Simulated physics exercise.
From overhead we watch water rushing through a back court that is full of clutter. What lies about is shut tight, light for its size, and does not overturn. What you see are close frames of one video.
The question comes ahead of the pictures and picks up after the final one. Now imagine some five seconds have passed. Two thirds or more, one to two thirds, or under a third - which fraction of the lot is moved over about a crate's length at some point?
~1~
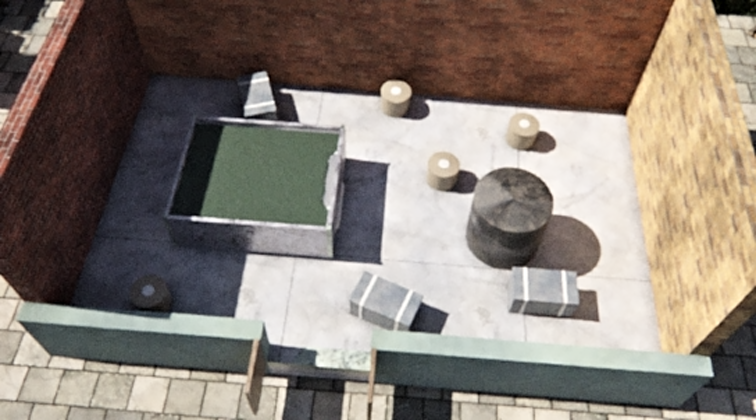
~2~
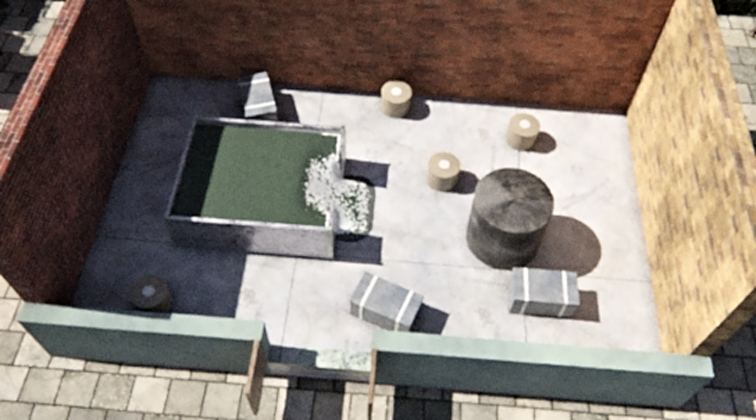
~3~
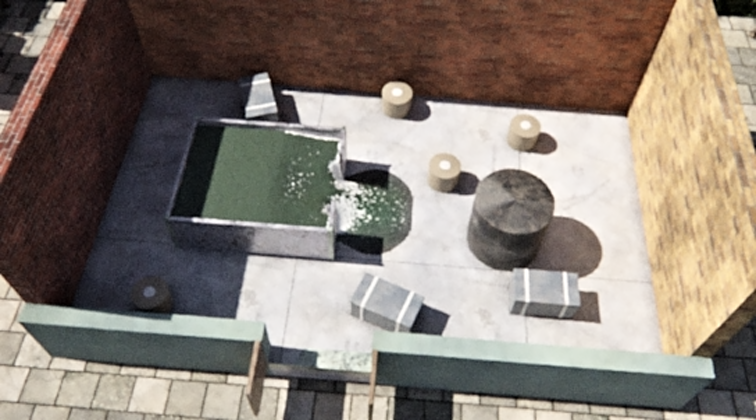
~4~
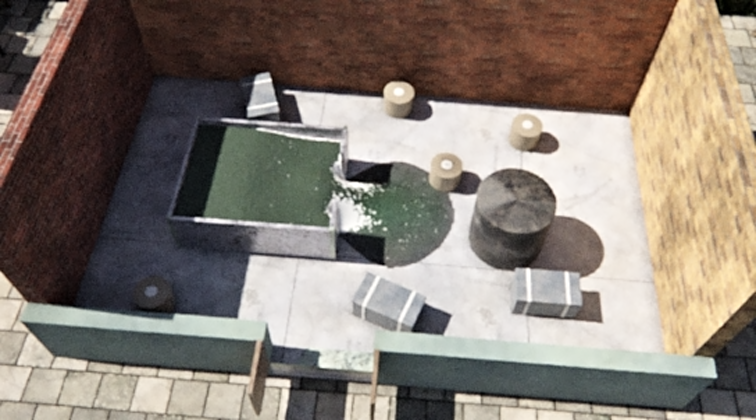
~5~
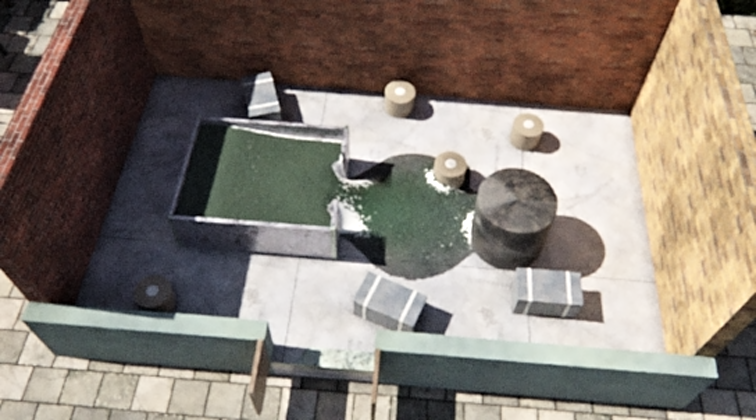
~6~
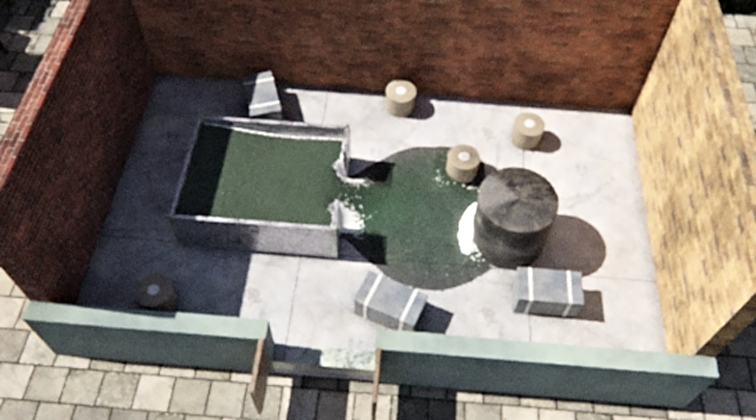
A third to two thirds of the things get pushed well away.
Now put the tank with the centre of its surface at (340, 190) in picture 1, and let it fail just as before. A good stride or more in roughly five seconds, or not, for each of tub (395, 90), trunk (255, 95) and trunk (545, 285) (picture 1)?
Results in order: Made it that far / never that far / made it that far.
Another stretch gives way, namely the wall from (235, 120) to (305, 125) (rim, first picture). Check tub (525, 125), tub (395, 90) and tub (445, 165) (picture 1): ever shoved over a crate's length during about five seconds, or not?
Went past that, went past that, went past that.
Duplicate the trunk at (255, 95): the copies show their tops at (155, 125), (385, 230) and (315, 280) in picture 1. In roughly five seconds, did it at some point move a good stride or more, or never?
The answers, in order, are remains nearby, displaced a stride and remains nearby.
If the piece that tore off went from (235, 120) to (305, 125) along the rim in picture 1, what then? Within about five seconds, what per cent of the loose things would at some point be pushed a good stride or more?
Close to 70 %.
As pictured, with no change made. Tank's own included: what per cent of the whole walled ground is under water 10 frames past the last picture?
50 per cent, roughly.
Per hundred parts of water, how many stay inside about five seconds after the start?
100 in a hundred.
A moment on, 1 of 7 are well off their spots; 0 afloat.
Next, 2 of 7 are well off their spots; 2 afloat.
Later, 3 of 7 are well off their spots; 2 afloat.
In the end, 3 of 7 are well off their spots, and 3 have been at some point; 3 afloat.
